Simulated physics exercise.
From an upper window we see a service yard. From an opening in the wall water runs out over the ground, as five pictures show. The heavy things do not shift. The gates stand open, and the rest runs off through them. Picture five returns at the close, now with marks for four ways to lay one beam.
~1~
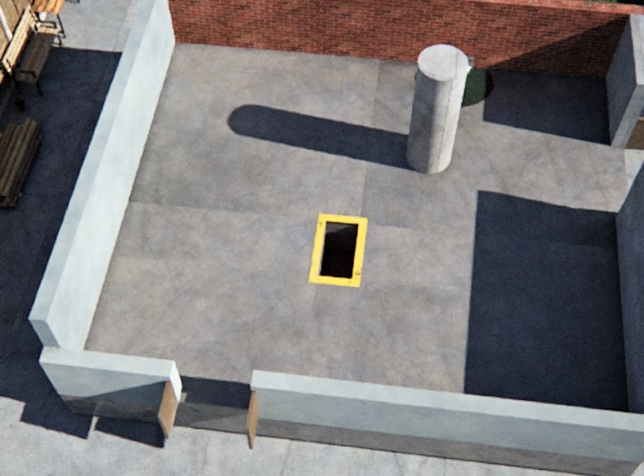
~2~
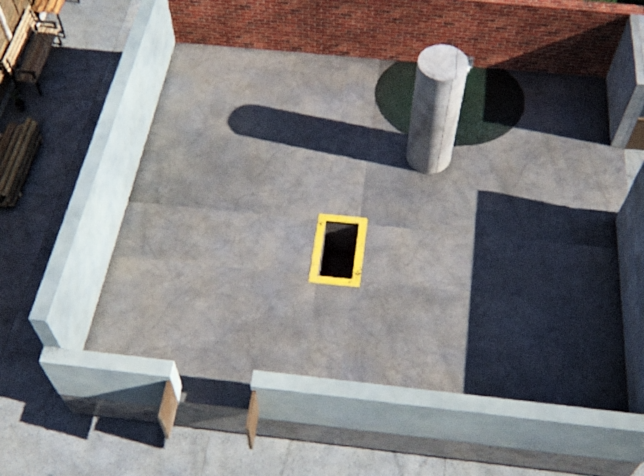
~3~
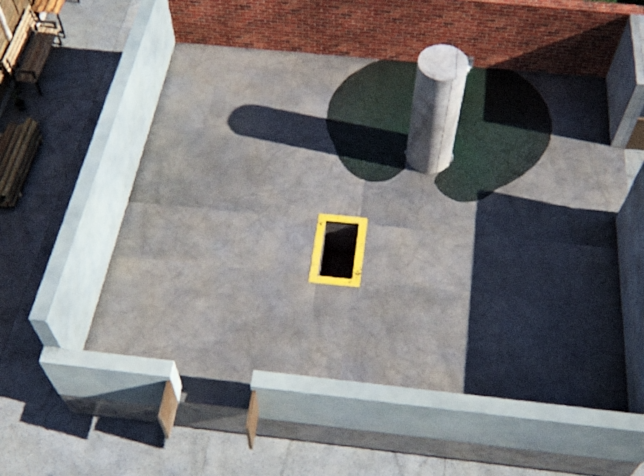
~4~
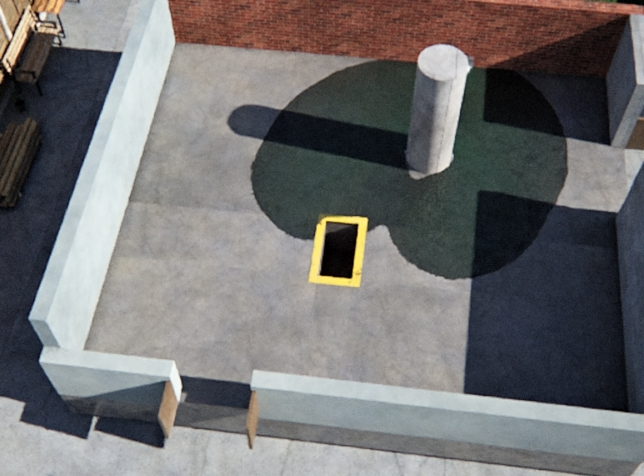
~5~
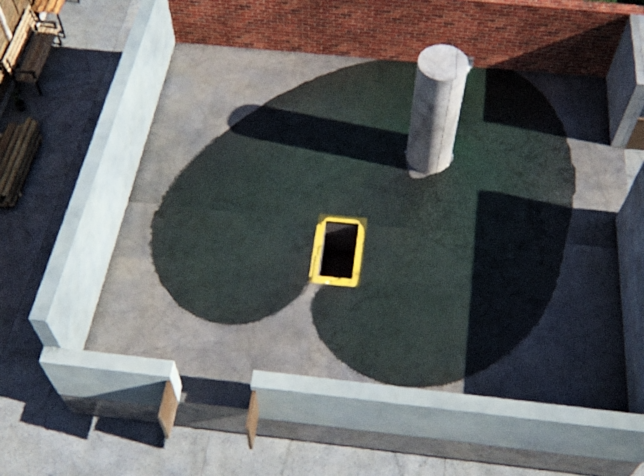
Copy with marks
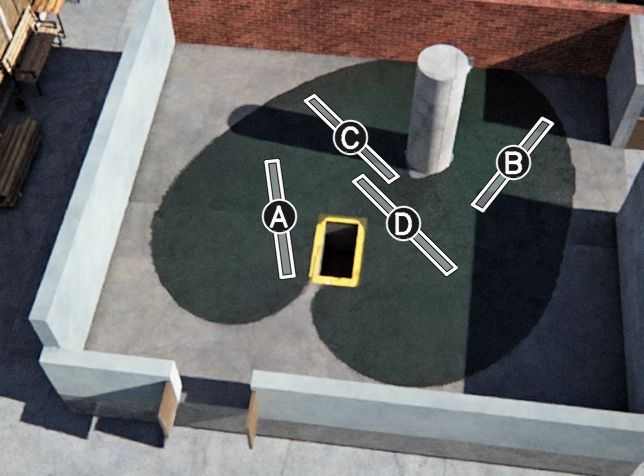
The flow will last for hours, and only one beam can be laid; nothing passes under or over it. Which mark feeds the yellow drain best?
The answer is position A.
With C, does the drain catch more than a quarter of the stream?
No.
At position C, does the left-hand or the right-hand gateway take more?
The left one.
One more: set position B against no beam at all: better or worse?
Better.
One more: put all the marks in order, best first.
Best to worst: A, B, C, D.
On the marked copy, A from (271, 161) to (287, 276); B from (477, 207) to (547, 120); C from (309, 98) to (393, 179); D from (358, 178) to (451, 271).
Choosing A, about 37 % of the stream goes into the yellow drain, about 58 % out by the gates.
Choosing B, about 29 % of the stream goes into the yellow drain, about 67 % out by the gates.
Choosing C, about 11 % of the stream goes into the yellow drain, about 80 % out by the gates.
Choosing D, about 3 % of the stream goes into the yellow drain, about 88 % out by the gates.
